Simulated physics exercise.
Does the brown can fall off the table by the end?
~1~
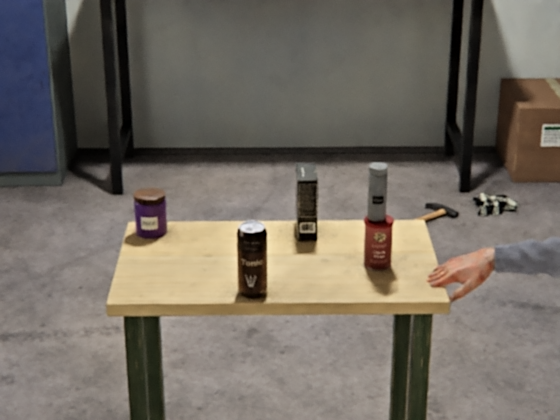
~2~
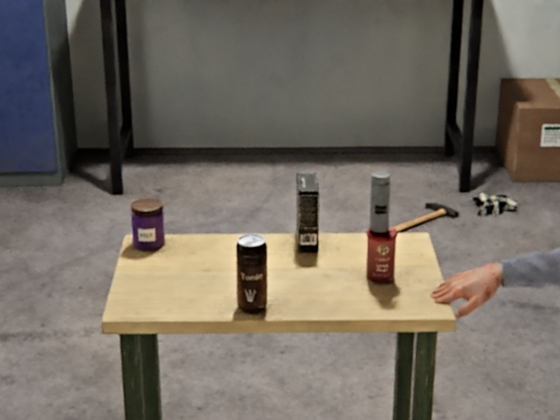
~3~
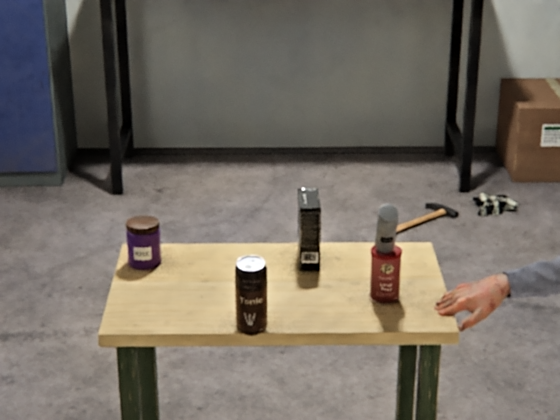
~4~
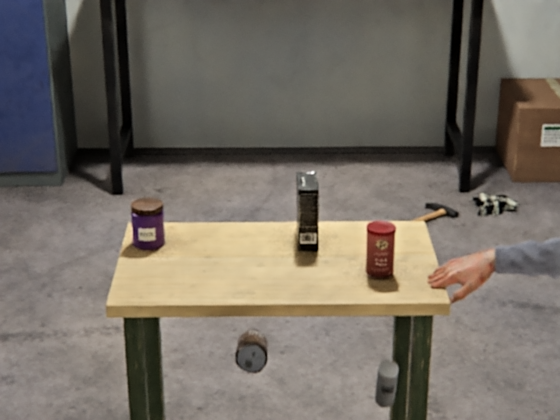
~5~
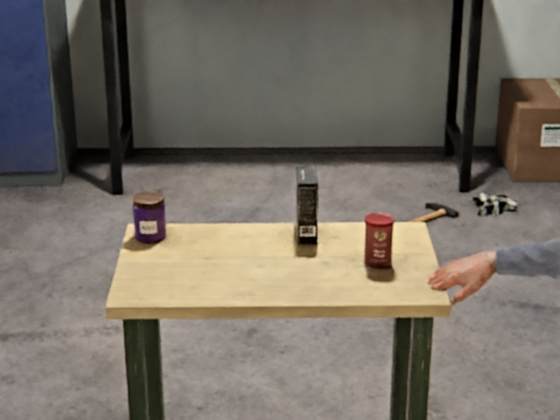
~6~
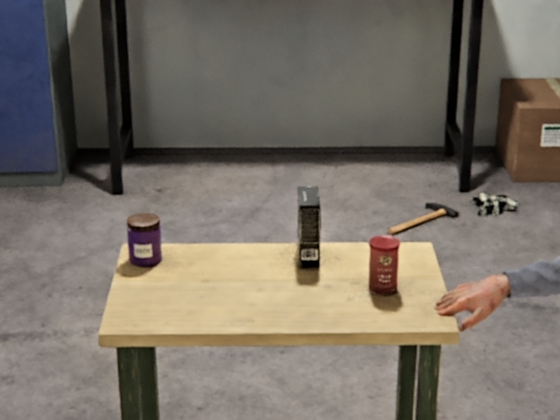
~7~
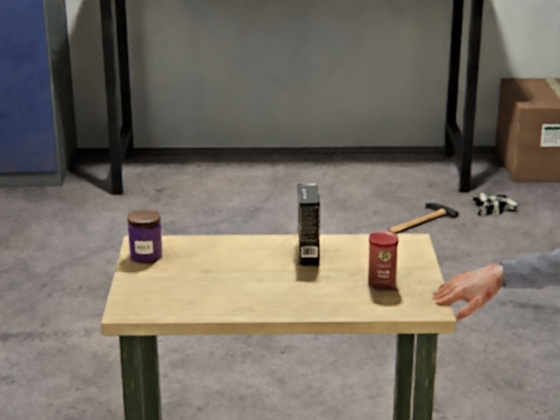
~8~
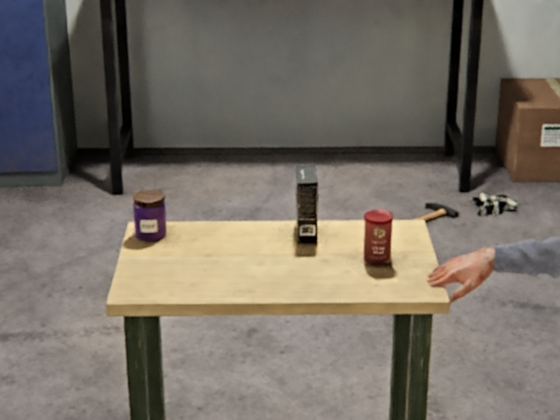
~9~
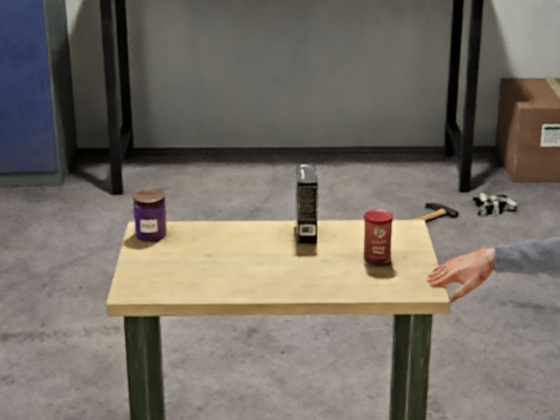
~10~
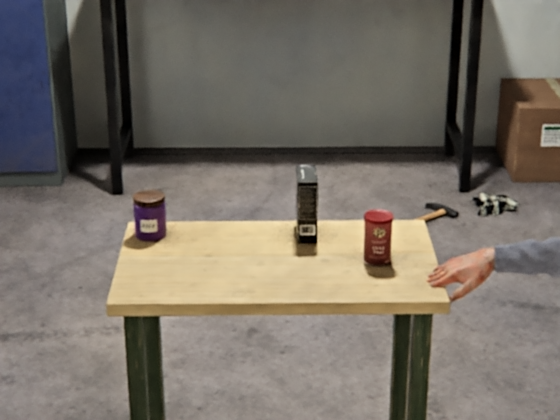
Yes, the brown can goes over the front edge as the table is pulled back after its first shove forward.
